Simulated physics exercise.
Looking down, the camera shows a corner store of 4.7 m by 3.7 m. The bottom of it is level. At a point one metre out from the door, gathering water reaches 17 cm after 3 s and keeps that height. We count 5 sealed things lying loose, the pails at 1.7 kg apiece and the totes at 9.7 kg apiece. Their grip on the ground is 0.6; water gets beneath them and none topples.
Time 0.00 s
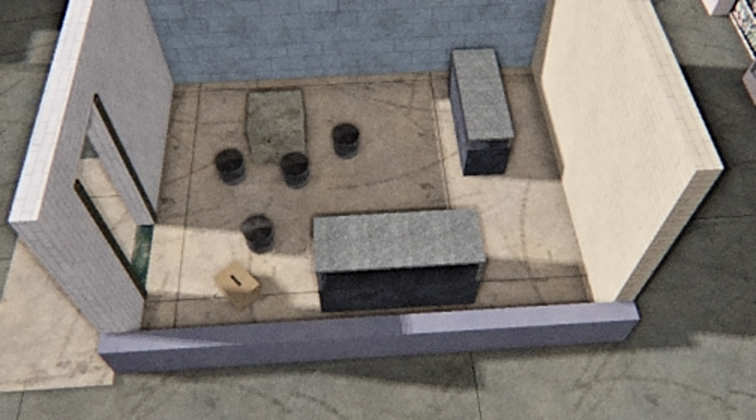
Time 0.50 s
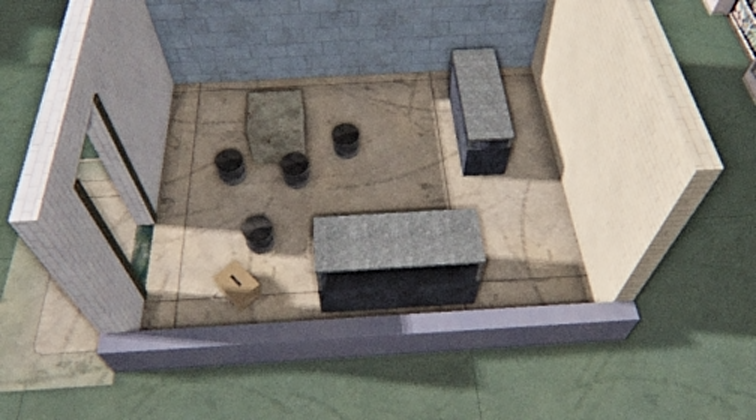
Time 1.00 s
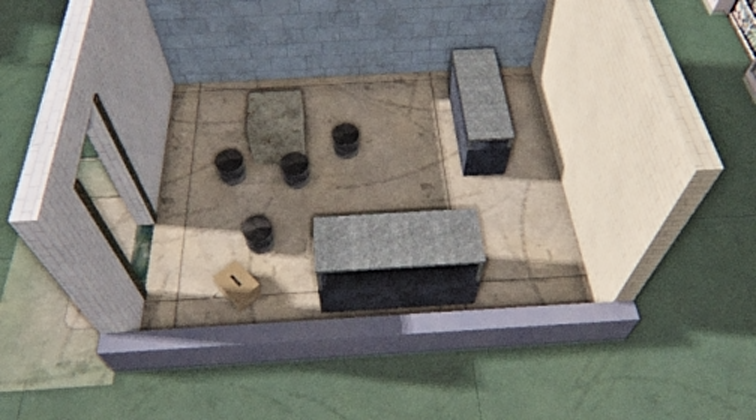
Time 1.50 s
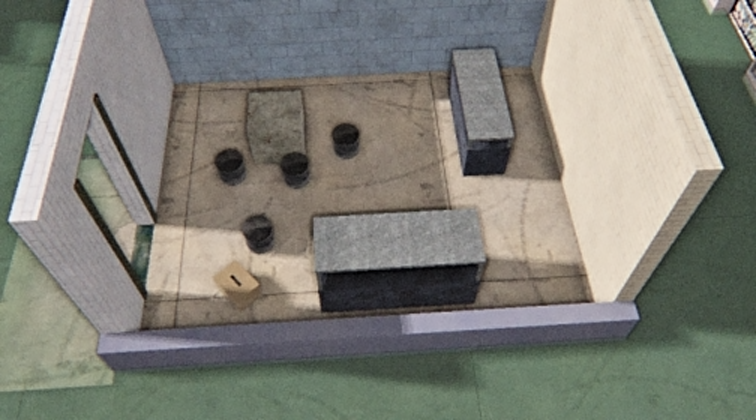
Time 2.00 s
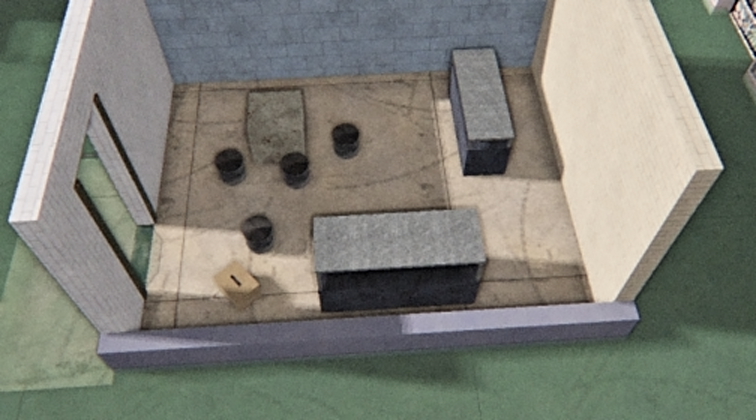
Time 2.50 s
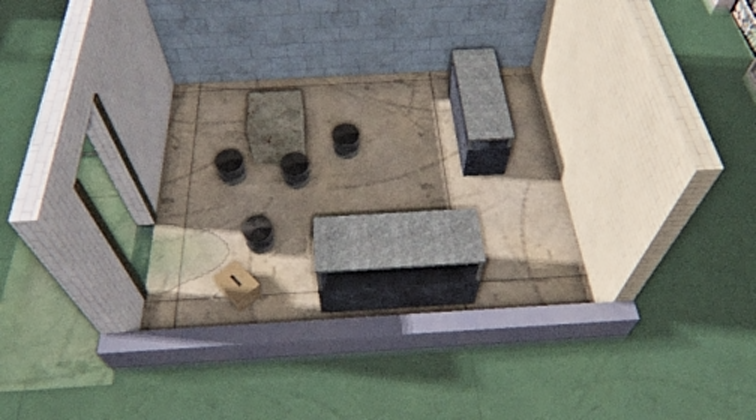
Green-tinted water spreads over the grey ground around a small, roofless corner store, seen from a fixed, high viewpoint looking down. Inside, four dark round containers, a tan box and a grey-green slab sit left of two dark counters with grey tops, between pale side walls and a blue-grey back wall. The water colours the outside ground first, then slips through the left doorway as a thin patch near the box, while every object stays still.
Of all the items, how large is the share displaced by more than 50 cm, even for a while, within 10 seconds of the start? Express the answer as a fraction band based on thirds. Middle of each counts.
The band is at least two thirds.
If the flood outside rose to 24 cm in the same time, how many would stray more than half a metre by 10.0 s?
The count would be 5.
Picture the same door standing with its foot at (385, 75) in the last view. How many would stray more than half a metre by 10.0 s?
Then the count would be 3.
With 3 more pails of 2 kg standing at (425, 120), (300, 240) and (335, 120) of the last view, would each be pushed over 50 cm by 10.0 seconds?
In turn: More, over, less.
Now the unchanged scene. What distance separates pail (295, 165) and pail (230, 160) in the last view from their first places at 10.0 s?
Respectively 100 and 60 centimetres.
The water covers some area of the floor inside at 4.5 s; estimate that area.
About 5.5 m2 is covered.
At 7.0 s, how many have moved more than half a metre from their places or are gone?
3.
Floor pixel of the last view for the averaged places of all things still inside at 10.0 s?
Around (356, 164).
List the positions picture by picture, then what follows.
A pail at (257, 228), on the bottom; a pail at (294, 163) rests on the ground; 0.0 m2 under water; 0 of 5 have shifted, in the first frame.
A pail at (257, 228) rests on the ground; a pail at (294, 163), on the bottom; water covers 0.0 m2; 0 of 5 have shifted, in the second frame.
A pail at (257, 228), on the bottom; a pail at (294, 163), on the bottom; water covers 0.0 m2; 0 of 5 have shifted, in the third frame.
A pail at (257, 228), on the bottom; a pail at (294, 163) rests on the ground; 0.0 m2 under water; 0 of 5 have shifted, in the fourth frame.
A pail at (257, 228), on the bottom; a pail at (294, 163), on the bottom; 0.0 m2 under water; 0 of 5 have shifted, in the fifth frame.
A pail at (257, 228), on the bottom; a pail at (294, 163), on the bottom; water covers 0.5 m2; 0 of 5 have shifted, in the sixth frame.
After 3.5 s 0 of 5 are over 50 cm from their spots; 0 afloat.
After 4.5 s 1 of 5 are over 50 cm from their spots; 0 afloat.
After 7.0 s 3 of 5 are over 50 cm from their spots; 1 afloat.
After 10.0 s 5 of 5 are over 50 cm from their spots, and 5 have been at some point; 2 afloat.
